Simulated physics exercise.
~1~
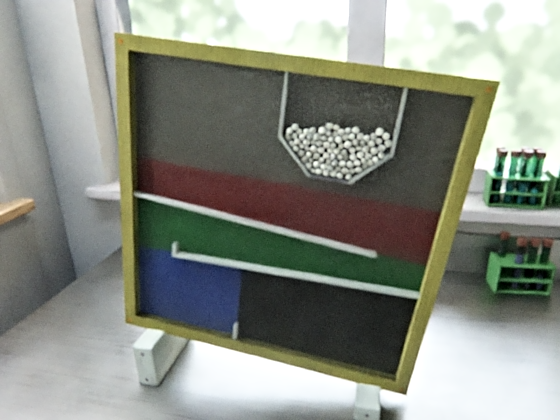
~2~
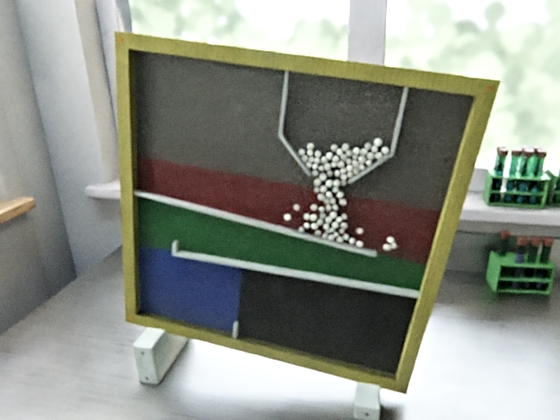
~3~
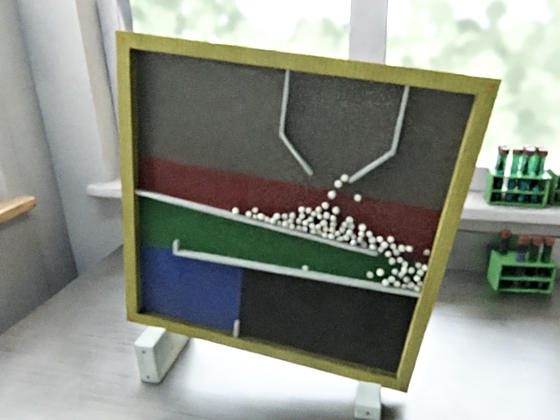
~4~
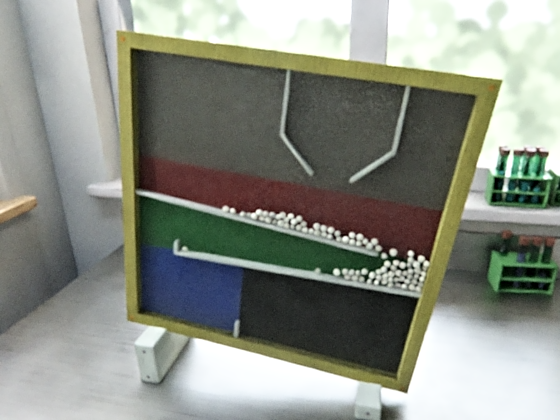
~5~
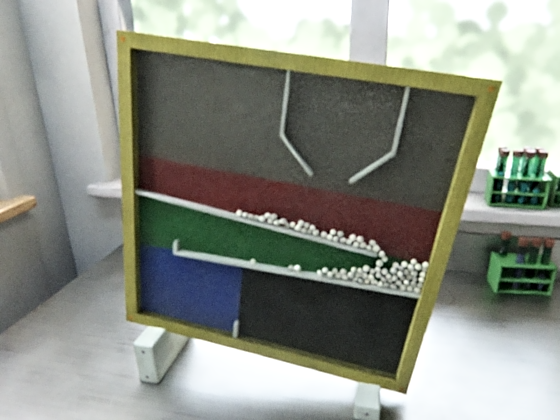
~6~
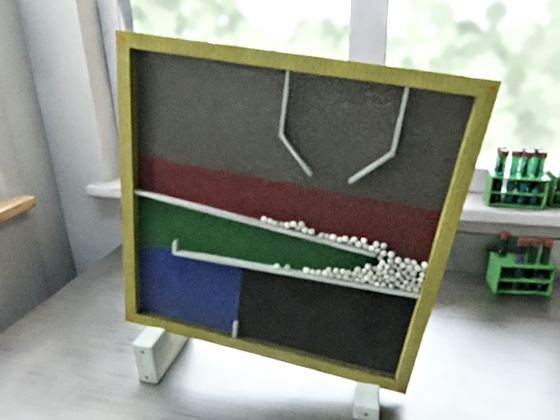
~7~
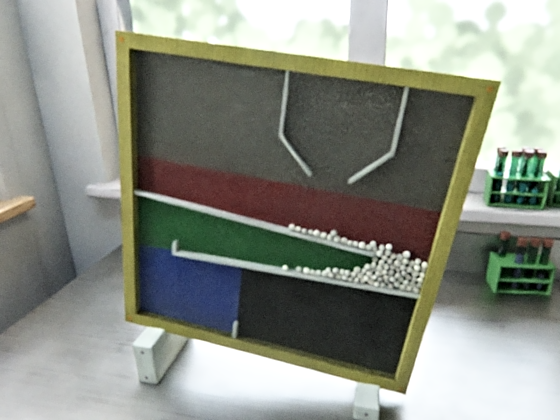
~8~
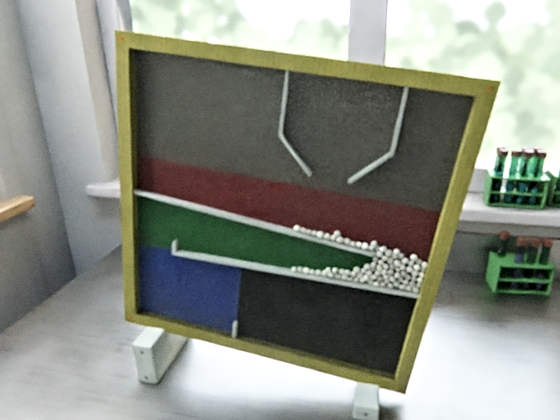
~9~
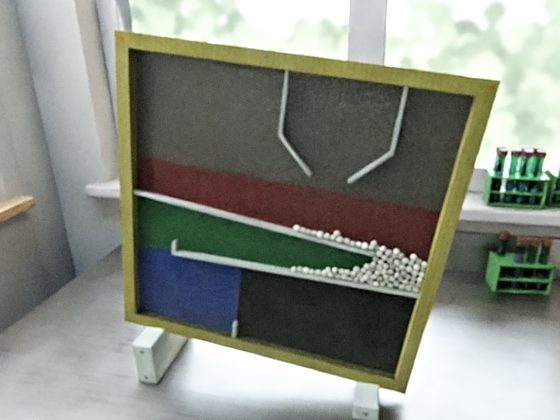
Small white beads rest in a funnel-shaped hopper at the upper right of a yellow-framed upright box, seen from the front by a slightly swaying camera. The box stands on a pale counter by a window, its back painted grey, red, green, blue and black, with racks of tubes at right. The beads pour through the hopper's opening onto a sloping white ledge, and some spread left. They slide right and spill off its end onto a lower ledge, piling against the right wall. The flow slows, and the beads settle across green and red, leaving blue and black empty.
